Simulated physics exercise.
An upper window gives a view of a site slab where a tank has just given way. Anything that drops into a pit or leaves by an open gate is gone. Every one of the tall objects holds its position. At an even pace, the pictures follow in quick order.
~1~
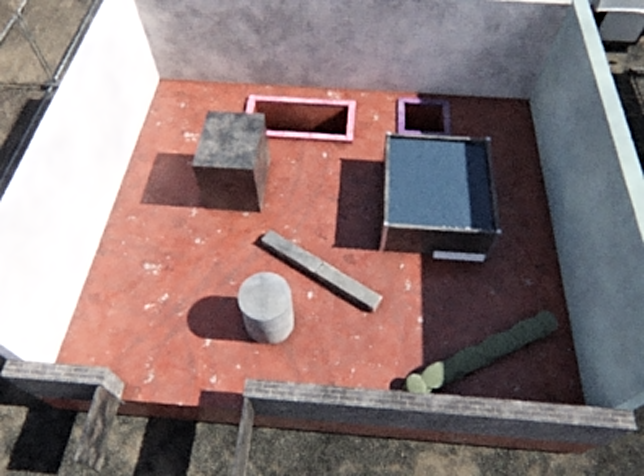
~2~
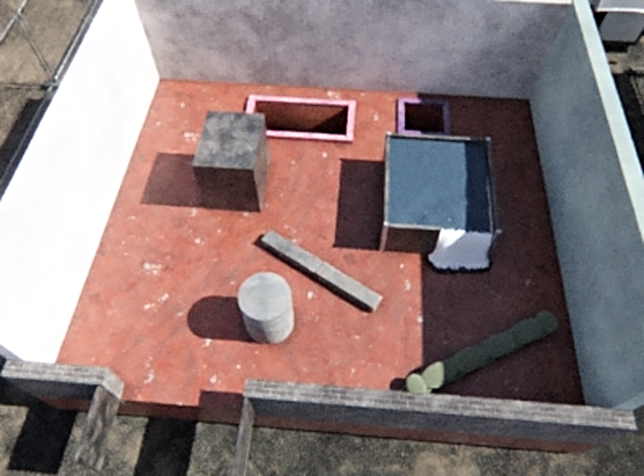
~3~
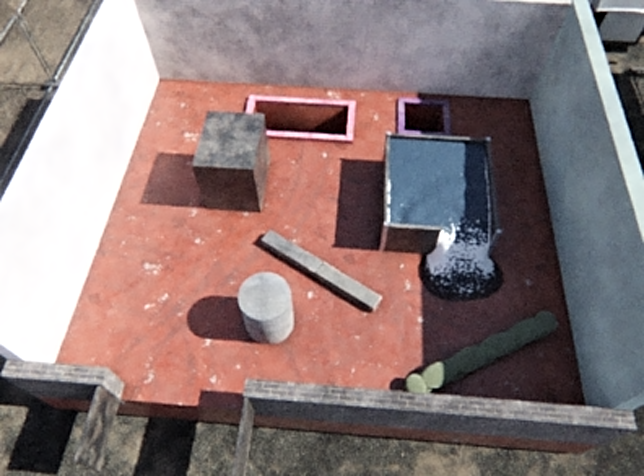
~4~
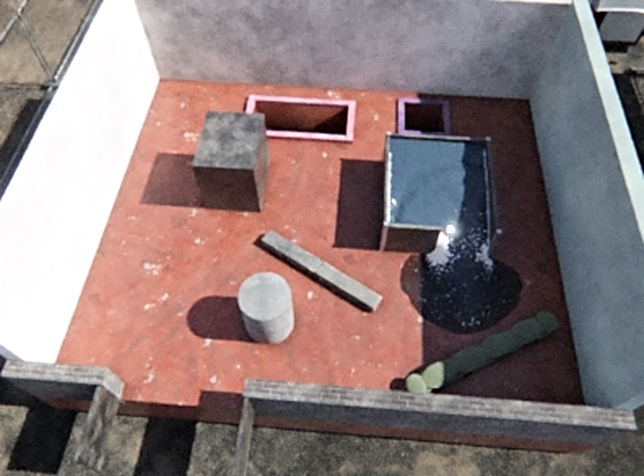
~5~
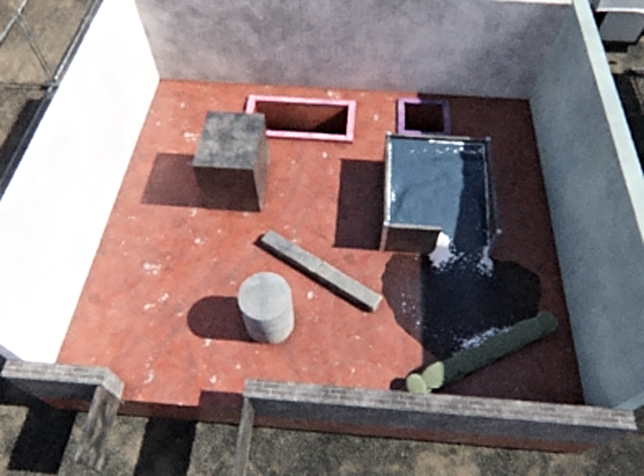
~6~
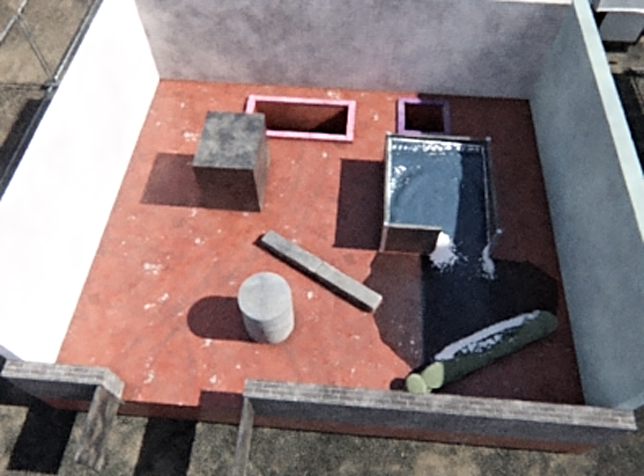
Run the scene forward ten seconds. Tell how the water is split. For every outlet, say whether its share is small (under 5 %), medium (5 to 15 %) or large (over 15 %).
Result - gate: Medium; pink pit: Small; purple pit: Small.
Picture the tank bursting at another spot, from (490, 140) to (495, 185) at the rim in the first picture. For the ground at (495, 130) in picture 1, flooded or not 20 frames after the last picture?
My call: Swamped.
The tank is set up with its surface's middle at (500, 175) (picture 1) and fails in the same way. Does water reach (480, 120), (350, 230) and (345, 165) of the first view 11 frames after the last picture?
Outcome, in sequence: Unwetted, unwetted, unwetted.
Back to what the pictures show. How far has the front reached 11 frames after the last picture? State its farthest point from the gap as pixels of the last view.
Roughly (172, 374).
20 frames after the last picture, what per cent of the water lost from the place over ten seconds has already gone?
Approximately 10 %.
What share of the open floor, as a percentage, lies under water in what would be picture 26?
My best guess is some 40 %.
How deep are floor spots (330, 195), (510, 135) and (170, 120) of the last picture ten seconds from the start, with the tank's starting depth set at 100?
In order: About 0, 10 and 4 in a hundred.
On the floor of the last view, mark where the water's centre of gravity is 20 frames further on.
Close to (412, 274), I reckon.
A moment on, water covers 15 % of the floor; the gate 0 %, the pink pit 0 %, the purple pit 0 %.
Next, water covers 25 % of the floor; the gate 0 %, the pink pit 0 %, the purple pit 0 %.
Then, water covers 40 % of the floor; the gate 1 %, the pink pit 0 %, the purple pit 0 %.
Later, water covers 60 % of the floor; the gate 6 %, the pink pit 0 %, the purple pit 0 %.
In the end, water covers 80 % of the floor; the gate 10 %, the pink pit 0 %, the purple pit 1 %.
